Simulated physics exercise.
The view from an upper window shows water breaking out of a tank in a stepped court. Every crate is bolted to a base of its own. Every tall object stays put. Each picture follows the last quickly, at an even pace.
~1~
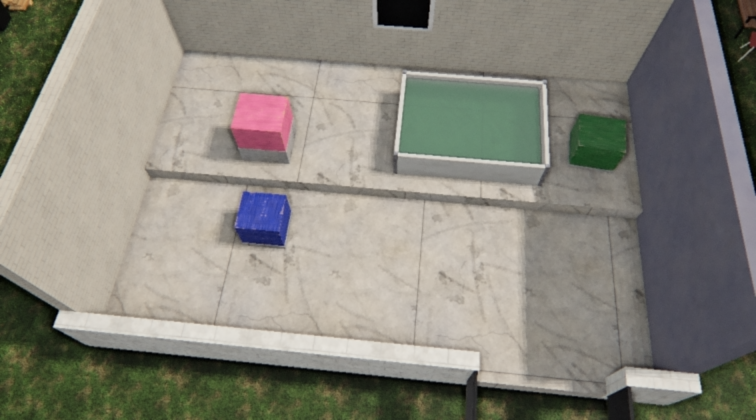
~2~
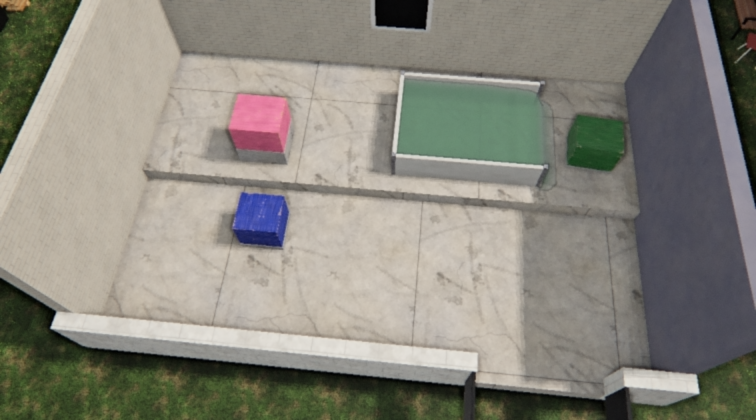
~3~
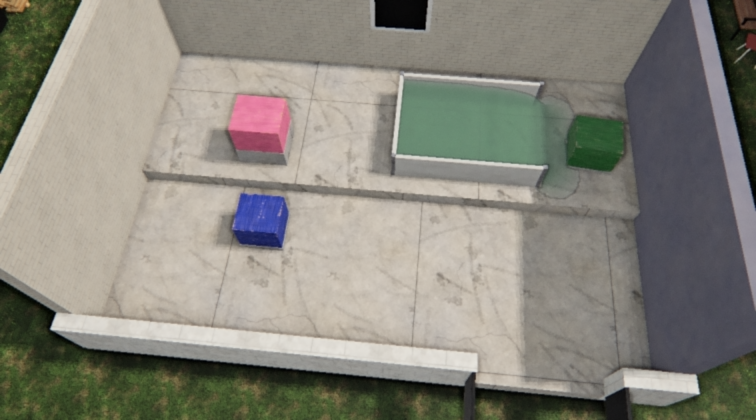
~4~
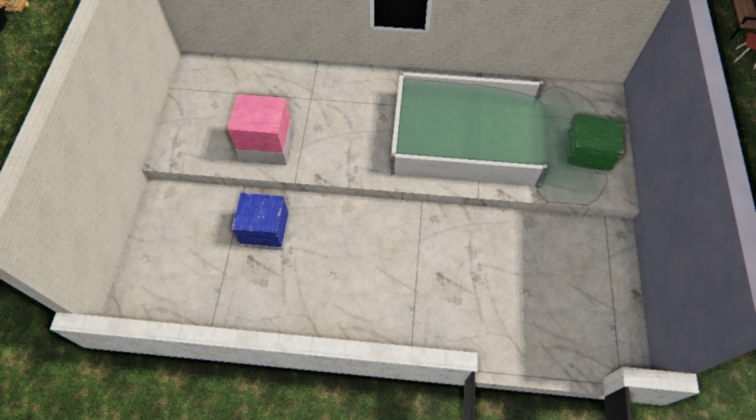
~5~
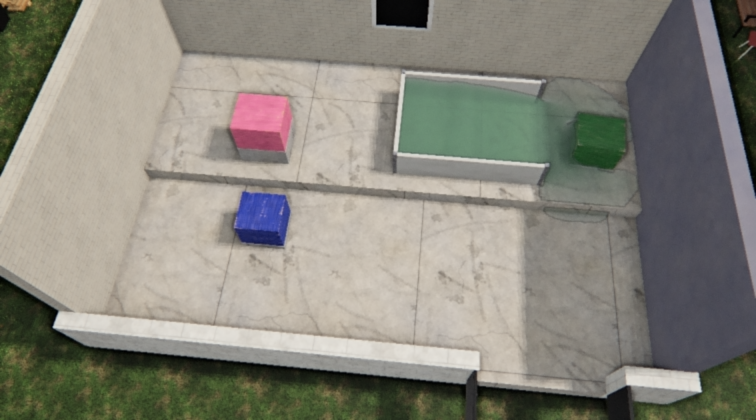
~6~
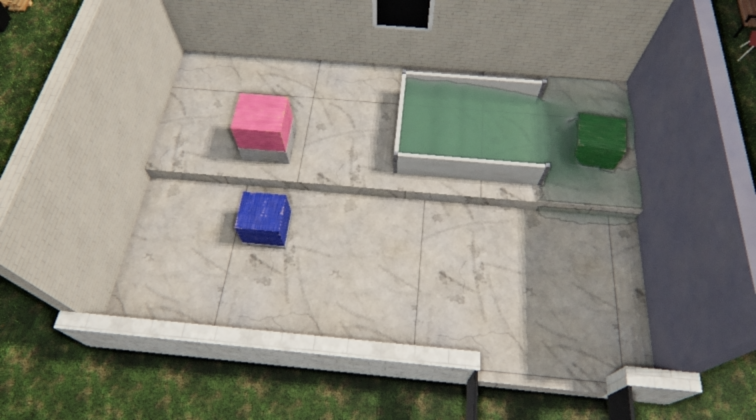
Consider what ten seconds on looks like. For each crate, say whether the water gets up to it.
Blue crate: No; green crate: Yes; pink crate: No.
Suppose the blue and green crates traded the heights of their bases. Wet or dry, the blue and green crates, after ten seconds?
With the swap, blue avoids the flood while green is flooded.
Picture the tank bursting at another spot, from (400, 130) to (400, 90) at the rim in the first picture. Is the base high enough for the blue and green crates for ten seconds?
Blue: Overtopped; green: Not reached.
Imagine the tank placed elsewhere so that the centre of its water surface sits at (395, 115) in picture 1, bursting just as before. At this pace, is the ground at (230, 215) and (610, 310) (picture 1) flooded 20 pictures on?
The first is not reached, and then the second is wetted.
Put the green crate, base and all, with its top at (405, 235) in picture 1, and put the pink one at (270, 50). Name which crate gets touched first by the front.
It should be the crate marked pink.
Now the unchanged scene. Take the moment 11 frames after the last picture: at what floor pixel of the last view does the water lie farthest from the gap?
Roughly at (653, 381).
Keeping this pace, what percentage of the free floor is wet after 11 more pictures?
Estimated share: About 20 %.
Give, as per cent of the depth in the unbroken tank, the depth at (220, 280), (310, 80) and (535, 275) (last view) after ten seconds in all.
The three come to near 4, 4 and 4 per cent respectively.
A moment on, water covers 15 % of the floor; the blue crate not reached, the green crate water round its plinth, the pink crate not reached.
Next, water covers 20 % of the floor; the blue crate not reached, the green crate water round its plinth, the pink crate not reached.
Then, water covers 25 % of the floor; the blue crate not reached, the green crate water round its plinth, the pink crate not reached.
Later, water covers 50 % of the floor; the blue crate not reached, the green crate water round its plinth, the pink crate water round its plinth.
In the end, water covers 80 % of the floor; the blue crate stayed above the water, the green crate was topped, the pink crate stayed above the water.
